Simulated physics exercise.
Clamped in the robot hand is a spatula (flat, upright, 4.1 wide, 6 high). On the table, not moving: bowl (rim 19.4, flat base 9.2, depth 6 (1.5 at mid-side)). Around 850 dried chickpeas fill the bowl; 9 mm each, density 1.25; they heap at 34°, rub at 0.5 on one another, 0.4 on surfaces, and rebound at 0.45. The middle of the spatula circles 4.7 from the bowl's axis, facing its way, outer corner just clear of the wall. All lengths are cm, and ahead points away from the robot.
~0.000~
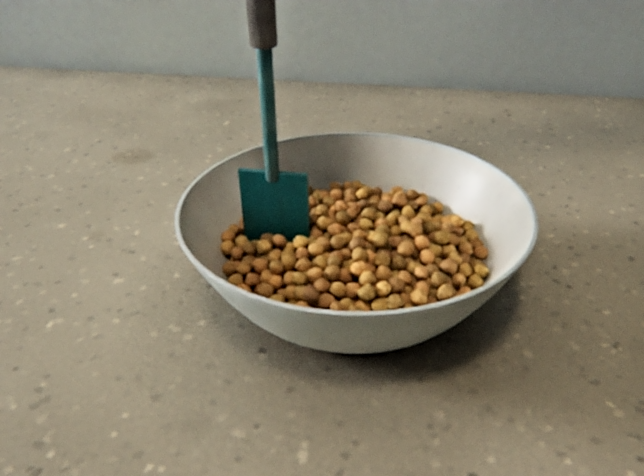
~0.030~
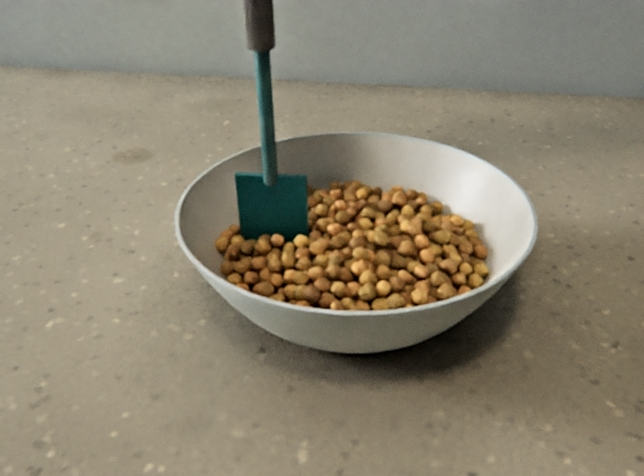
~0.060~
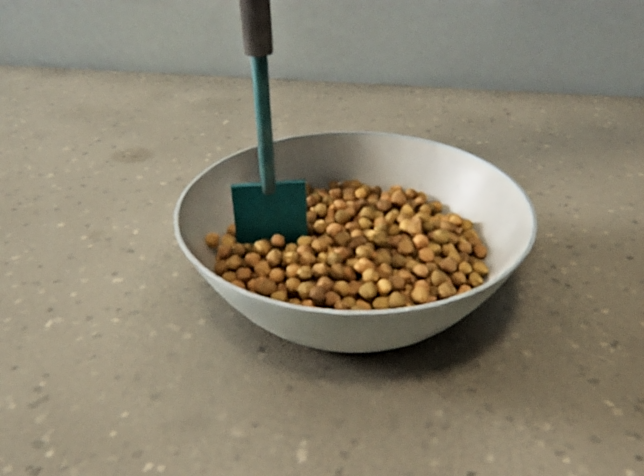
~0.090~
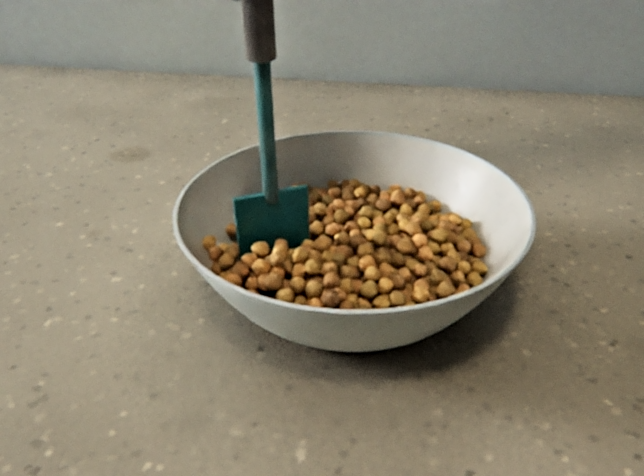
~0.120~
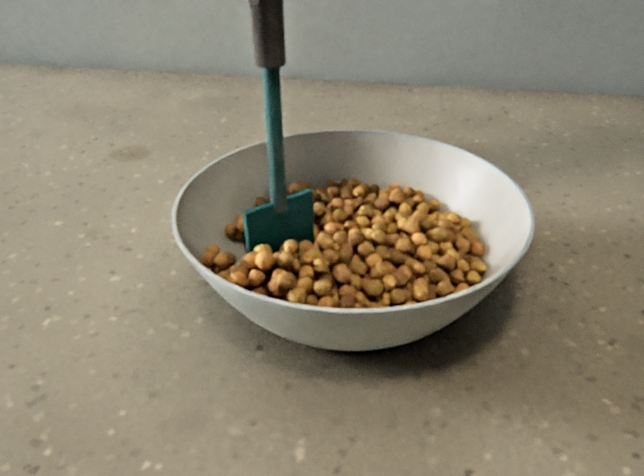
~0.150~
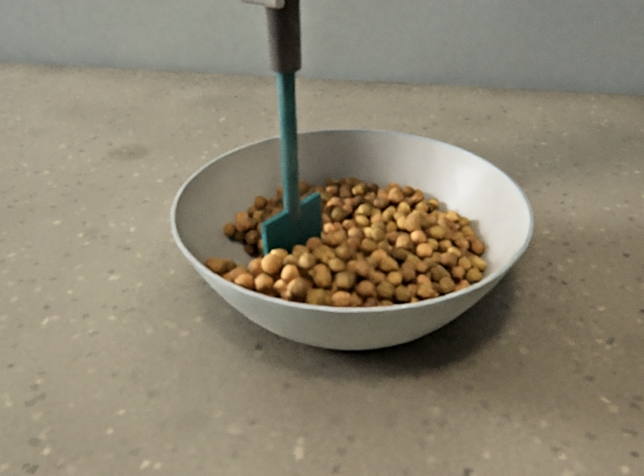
Teal spatula pushing slowly through chickpeas in a pale bowl, edging left, then sinking lower and turning as it sweeps right.
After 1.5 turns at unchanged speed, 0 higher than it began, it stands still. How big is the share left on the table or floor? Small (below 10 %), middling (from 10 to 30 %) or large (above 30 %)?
On the table or floor the share is middling, from 10 to 30 %.
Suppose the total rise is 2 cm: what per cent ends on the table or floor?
About 5 per cent.
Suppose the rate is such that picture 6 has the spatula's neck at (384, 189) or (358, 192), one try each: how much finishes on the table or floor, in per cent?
Some 45 and 35 per cent.
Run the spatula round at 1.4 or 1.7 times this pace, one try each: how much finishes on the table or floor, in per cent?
Some 30 and 35 per cent.
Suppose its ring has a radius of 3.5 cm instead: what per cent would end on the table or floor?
Then about 0 per cent.
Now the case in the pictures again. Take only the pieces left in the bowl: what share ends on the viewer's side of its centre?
Some 35 per cent.
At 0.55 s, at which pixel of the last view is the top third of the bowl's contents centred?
Near (357, 165).
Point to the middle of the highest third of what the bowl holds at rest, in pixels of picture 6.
Around (433, 208).
By 0.55 s, 249° round, highest piece 8 above the table; 804 in the bowl, 33 on the table or floor, 13 in flight or on the tool.
By 0.95 s, 77° round, highest piece 8 above the table; 759 in the bowl, 89 on the table or floor, 2 in flight or on the tool.
By 1.35 s, 180° round, highest piece 7 above the table; 725 in the bowl, 125 on the table or floor.
By 2.05 s, 180° round, highest piece 7 above the table; 725 in the bowl, 125 on the table or floor.
Final count, 725 in the bowl, 125 on the table or floor. That is 15 % on the table or floor.
